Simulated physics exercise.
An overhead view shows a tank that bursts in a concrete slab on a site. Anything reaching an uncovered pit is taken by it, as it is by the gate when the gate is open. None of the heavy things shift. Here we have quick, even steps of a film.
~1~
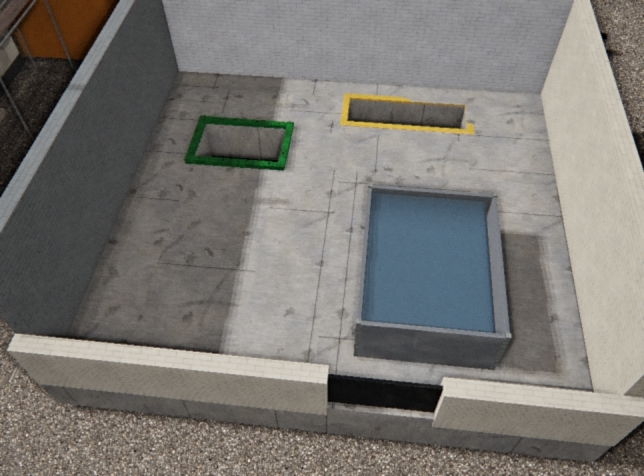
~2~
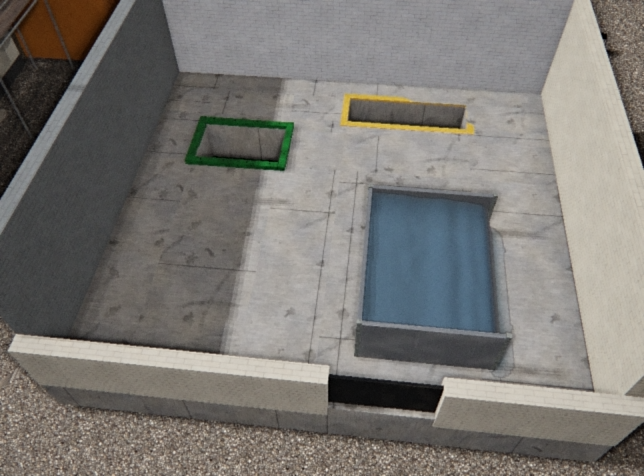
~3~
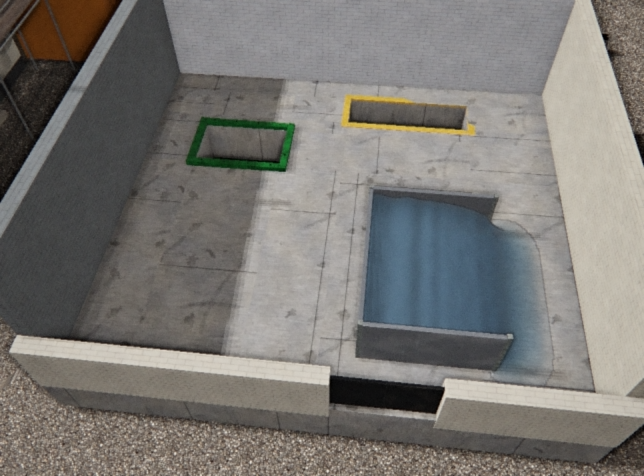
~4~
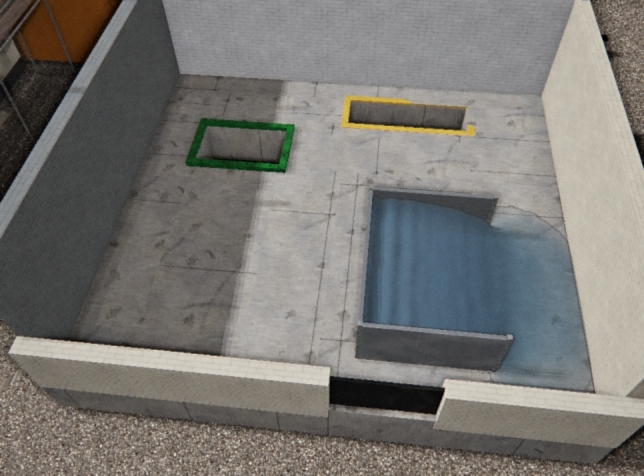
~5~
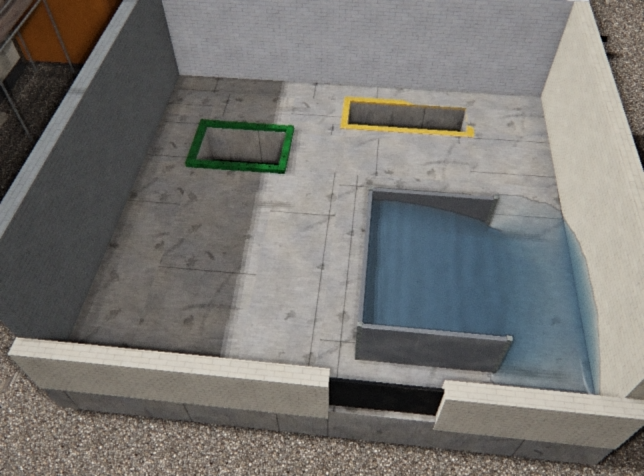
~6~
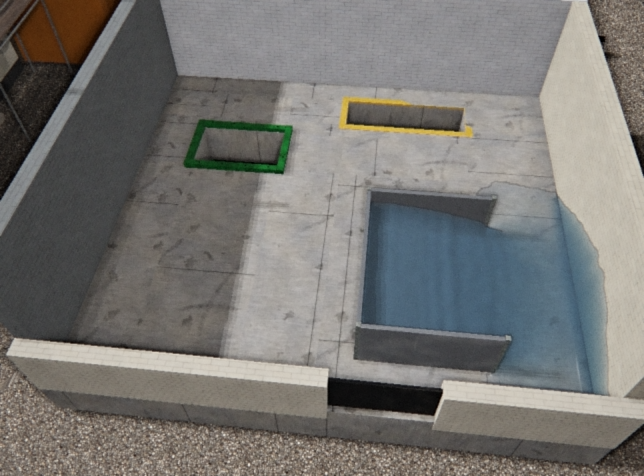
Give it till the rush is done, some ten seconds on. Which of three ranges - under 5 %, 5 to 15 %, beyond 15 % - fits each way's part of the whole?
The gate never reaches five per cent. The green pit never reaches five per cent. The yellow pit clears fifteen per cent.
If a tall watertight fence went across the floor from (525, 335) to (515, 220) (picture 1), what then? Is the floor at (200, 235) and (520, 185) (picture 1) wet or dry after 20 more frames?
In the listed order, the first spot is spared and the second is swamped.
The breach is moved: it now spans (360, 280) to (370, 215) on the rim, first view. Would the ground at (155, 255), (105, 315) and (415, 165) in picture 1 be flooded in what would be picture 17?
Going point by point: Waterlogged, waterlogged, left unwetted.
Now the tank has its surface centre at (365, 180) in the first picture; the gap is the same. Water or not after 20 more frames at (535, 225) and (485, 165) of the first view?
Reading them in sequence: Drenched, followed by drenched.
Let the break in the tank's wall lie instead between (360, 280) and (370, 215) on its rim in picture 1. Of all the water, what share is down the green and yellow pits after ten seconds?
Green 4 %, yellow 8 %.
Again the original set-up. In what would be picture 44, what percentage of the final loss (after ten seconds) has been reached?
It should be close to 65 percent by then.
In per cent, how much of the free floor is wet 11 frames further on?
Near 30 in a hundred.
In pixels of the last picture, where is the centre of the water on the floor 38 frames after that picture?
My guess is about (402, 252).
A moment on, water covers 15 % of the floor; the gate 0 %, the green pit 0 %, the yellow pit 0 %.
Next, water covers 30 % of the floor; the gate 0 %, the green pit 0 %, the yellow pit 1 %.
Then, water covers 50 % of the floor; the gate 0 %, the green pit 0 %, the yellow pit 8 %.
Later, water covers 70 % of the floor; the gate 0 %, the green pit 0 %, the yellow pit 22 %.
In the end, water covers 90 % of the floor; the gate 0 %, the green pit 0 %, the yellow pit 33 %.
